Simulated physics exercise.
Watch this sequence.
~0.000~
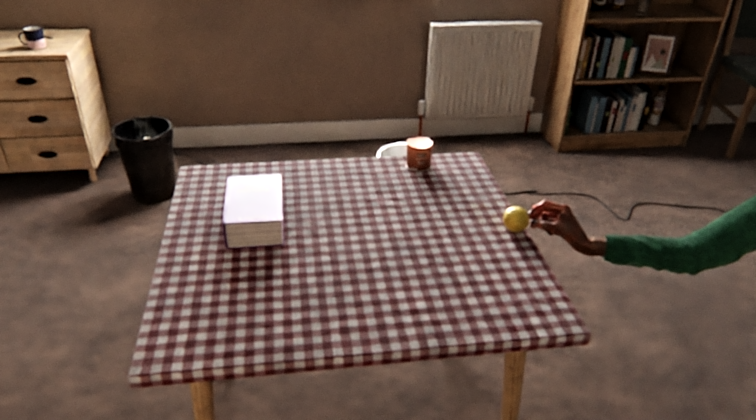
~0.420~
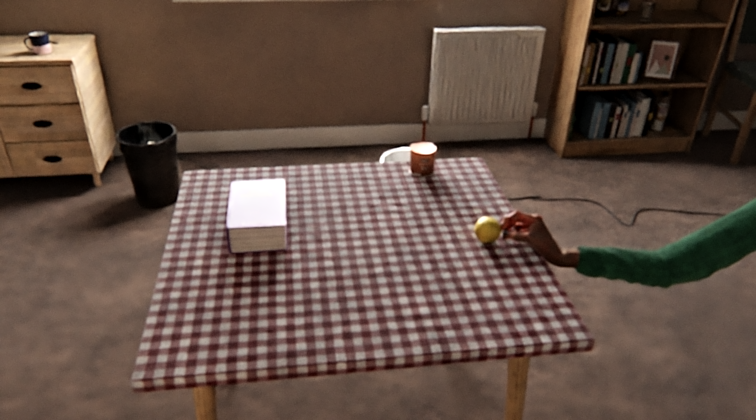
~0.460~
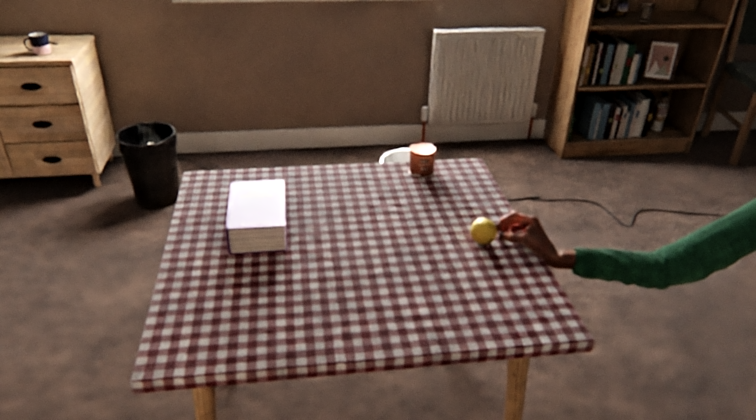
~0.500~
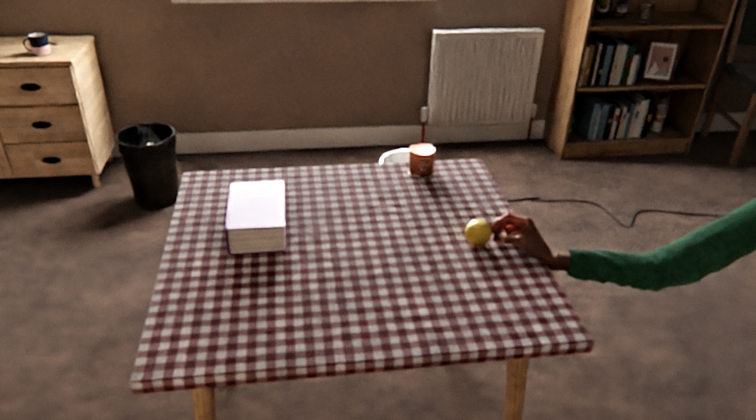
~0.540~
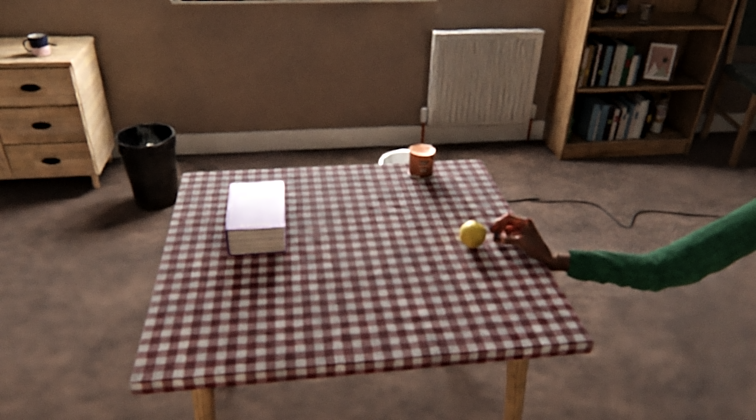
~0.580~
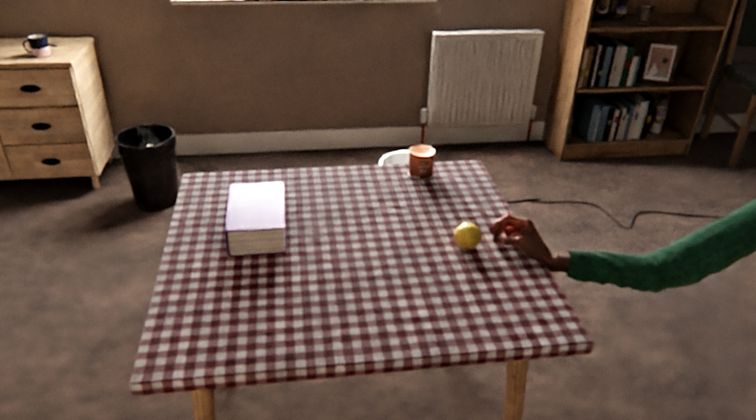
Hand in green sleeve pushing a yellow lemon left across a checked tablecloth, then letting go as the lemon rolls slightly farther.
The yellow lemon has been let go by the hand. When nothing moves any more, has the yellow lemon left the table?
It is going to be found on the table.
By 0.68 s, yellow lemon moved about its own width near (456, 238).
By 0.78 s, yellow lemon moved about its own width near (447, 239).
By 0.98 s, yellow lemon moved well along near (434, 242).
When it is over (1.5 s), moved from the start, yellow lemon. End places, in pixels of the last picture, yellow lemon near (429, 243).
